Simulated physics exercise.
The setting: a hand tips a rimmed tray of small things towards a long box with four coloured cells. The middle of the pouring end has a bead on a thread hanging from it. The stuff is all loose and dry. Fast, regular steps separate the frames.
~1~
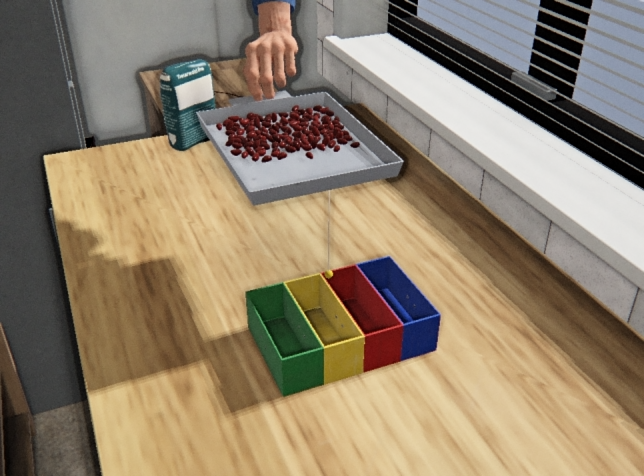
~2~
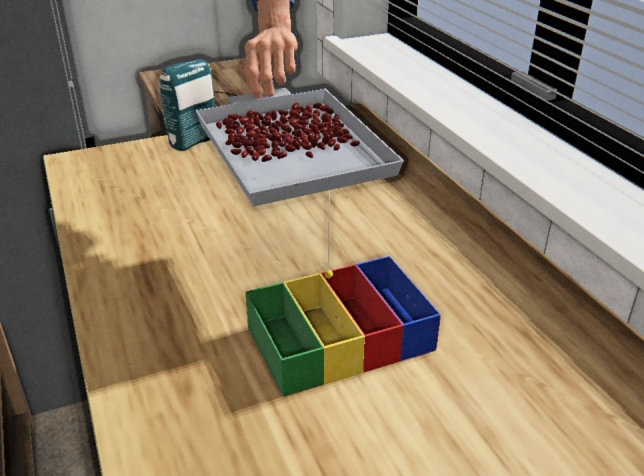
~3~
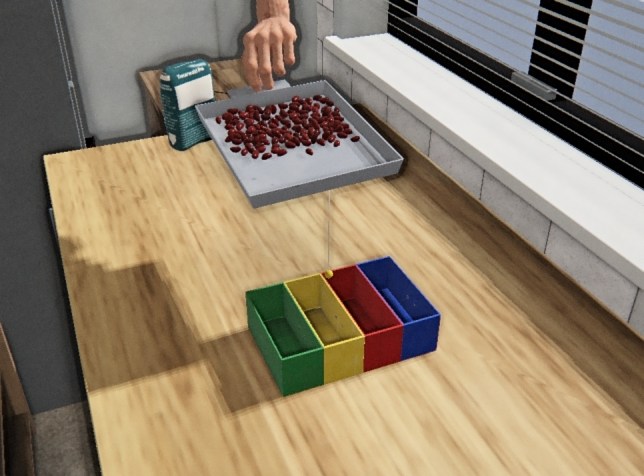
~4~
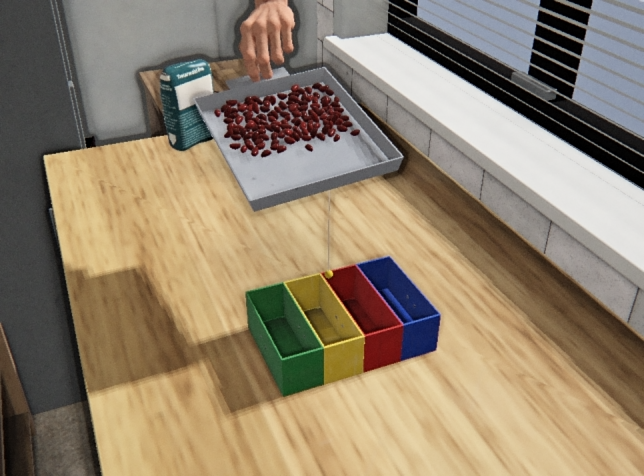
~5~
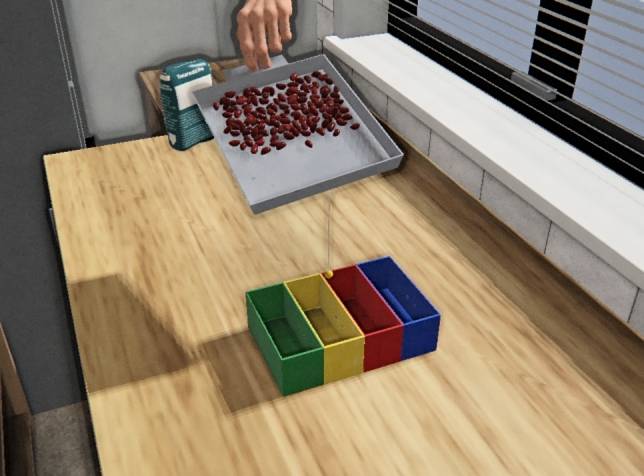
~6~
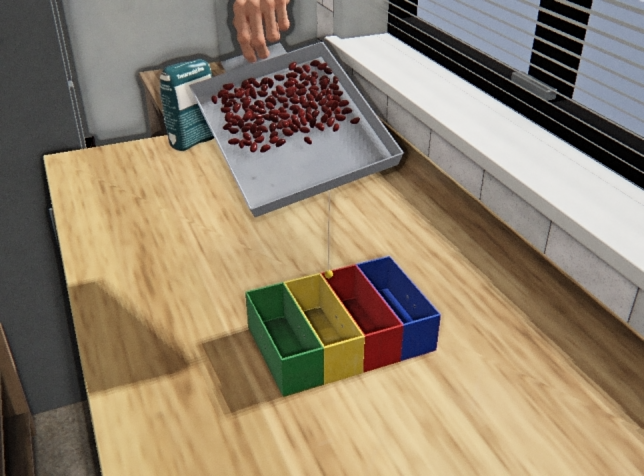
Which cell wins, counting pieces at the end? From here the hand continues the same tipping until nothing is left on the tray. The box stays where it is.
The green cell wins.
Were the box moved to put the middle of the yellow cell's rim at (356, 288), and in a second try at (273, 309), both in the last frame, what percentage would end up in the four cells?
0 % for the first, 100 % for the second.
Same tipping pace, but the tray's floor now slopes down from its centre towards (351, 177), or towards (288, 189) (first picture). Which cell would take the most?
The first try: The blue one. The second: The green cell.
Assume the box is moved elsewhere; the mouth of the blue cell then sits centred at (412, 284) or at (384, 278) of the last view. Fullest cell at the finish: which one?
The green one, then the green cell.
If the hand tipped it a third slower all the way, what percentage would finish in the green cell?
Near 60 in a hundred.
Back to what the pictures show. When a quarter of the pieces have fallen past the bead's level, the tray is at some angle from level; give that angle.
Somewhere near 85°.
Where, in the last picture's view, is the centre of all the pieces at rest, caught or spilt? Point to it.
Roughly at pixel (273, 342).
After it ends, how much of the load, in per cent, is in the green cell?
Roughly 70 percent.
Just after the last frame, tray tipped steeply; almost all on the tray; about a tenth falling or outside the box.
A moment on, tray tipped right over; roughly a third on the tray; roughly a quarter in the green cell; just a few in the yellow cell; roughly a third falling or outside the box.
Further on, tray tipped past a quarter turn; roughly two thirds in the green cell; just a few in the yellow cell; roughly a third falling or outside the box.
When it is over, tray tipped past a quarter turn; roughly two thirds in the green cell; just a few in the yellow cell; not one in the red cell; not one in the blue cell; roughly a third outside the box.
